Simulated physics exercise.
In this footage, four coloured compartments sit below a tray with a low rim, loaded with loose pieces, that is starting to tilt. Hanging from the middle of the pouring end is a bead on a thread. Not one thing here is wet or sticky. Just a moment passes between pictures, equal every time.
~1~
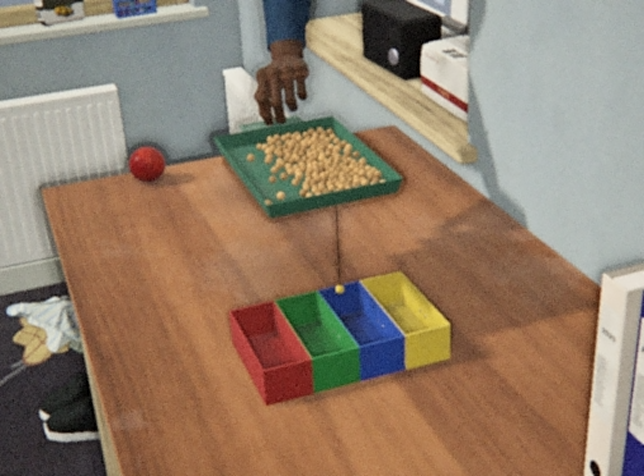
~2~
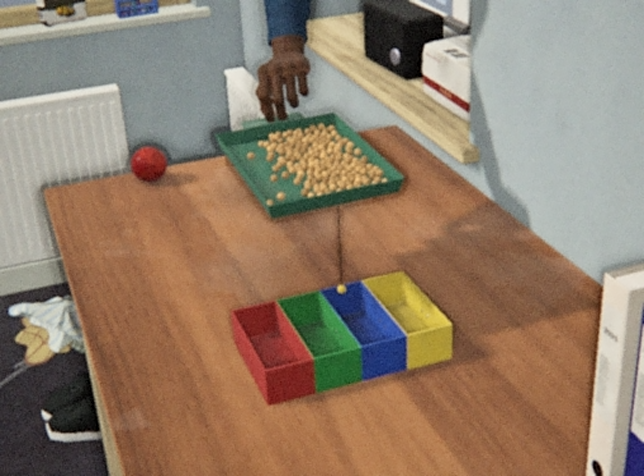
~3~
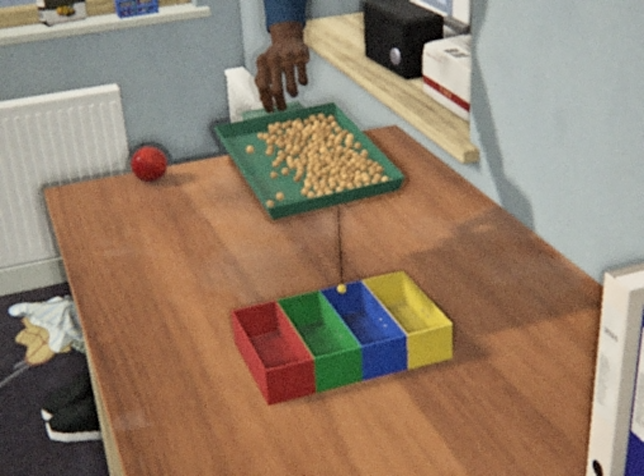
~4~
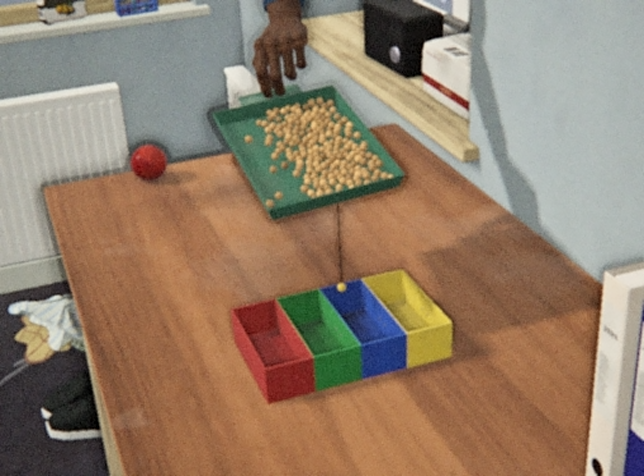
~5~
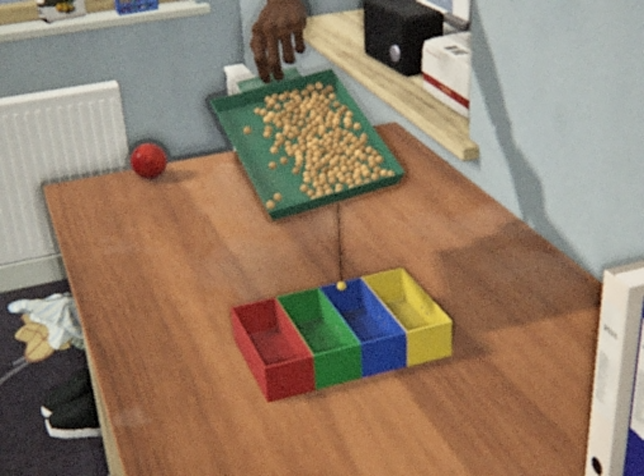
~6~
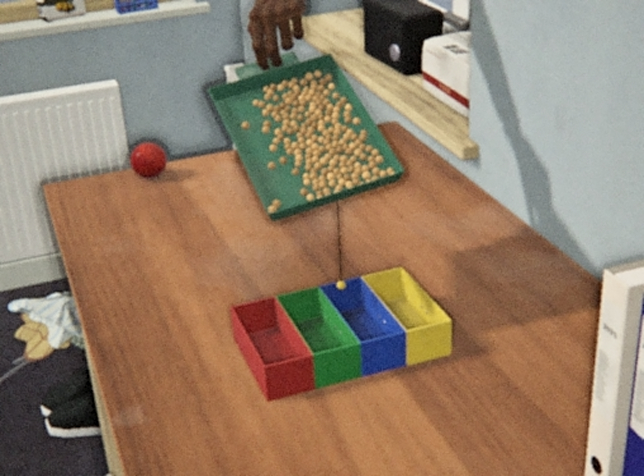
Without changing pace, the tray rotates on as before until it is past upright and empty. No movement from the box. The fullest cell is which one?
The red cell.
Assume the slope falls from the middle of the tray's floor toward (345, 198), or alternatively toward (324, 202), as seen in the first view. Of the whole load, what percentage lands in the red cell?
For the first it's near 0 %, for the second near 20 %.
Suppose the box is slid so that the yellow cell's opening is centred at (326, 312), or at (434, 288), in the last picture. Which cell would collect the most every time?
For the first spot I'd say the cell in blue, and for the second spot the cell in red.
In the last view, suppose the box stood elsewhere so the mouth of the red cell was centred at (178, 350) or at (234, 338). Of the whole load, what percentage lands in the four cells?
About 100 % and 100 %.
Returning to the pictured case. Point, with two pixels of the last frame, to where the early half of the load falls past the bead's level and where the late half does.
It passes near (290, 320) first and then near (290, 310).
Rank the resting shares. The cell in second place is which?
That is the green cell.
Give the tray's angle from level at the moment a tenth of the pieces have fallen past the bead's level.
That would be about 70 degrees from level.
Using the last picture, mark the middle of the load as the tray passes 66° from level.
Mark it at roughly (297, 209) in the final frame.
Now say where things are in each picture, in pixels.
Corners of the pouring end at (270, 203) and (397, 177), level; middle of the load at (322, 165), round wooden beads; bead on its thread at (340, 289); red cell at (288, 379); green cell at (336, 367); blue cell at (382, 355); yellow cell at (427, 343), in the first frame.
Corners of the pouring end at (271, 203) and (399, 177), level; middle of the load at (324, 163), in the second frame.
Corners of the pouring end at (272, 205) and (399, 176), tipped barely, lowest at the left corner; middle of the load at (324, 158), in the third frame.
Corners of the pouring end at (271, 206) and (399, 173), tipped a little, lowest at the left corner; middle of the load at (323, 150), in the fourth frame.
Corners of the pouring end at (271, 208) and (399, 171), tipped clearly, lowest at the left corner; middle of the load at (322, 143), in the fifth frame.
Corners of the pouring end at (271, 210) and (398, 169), tipped clearly, lowest at the left corner; middle of the load at (322, 140), nearly all on the move; red cell at (290, 375); green cell at (337, 363); blue cell at (384, 351); yellow cell at (429, 339), in the sixth frame.
Soon after the last picture, tray tipped steeply; most on the tray; a stray few in the red cell; a stray few in the green cell; about a quarter falling or outside the box.
A little later, tray tipped past a quarter turn; a stray few on the tray; about half in the red cell; about a third in the green cell; a stray few in the blue cell; a stray few in the yellow cell; about a quarter falling or outside the box.
Later still, tray tipped past a quarter turn; about half in the red cell; about a third in the green cell; a stray few in the blue cell; a stray few in the yellow cell; a small part falling or outside the box.
At rest, tray tipped past a quarter turn; about half in the red cell; about a third in the green cell; a stray few in the blue cell; a stray few in the yellow cell; a small part outside the box.
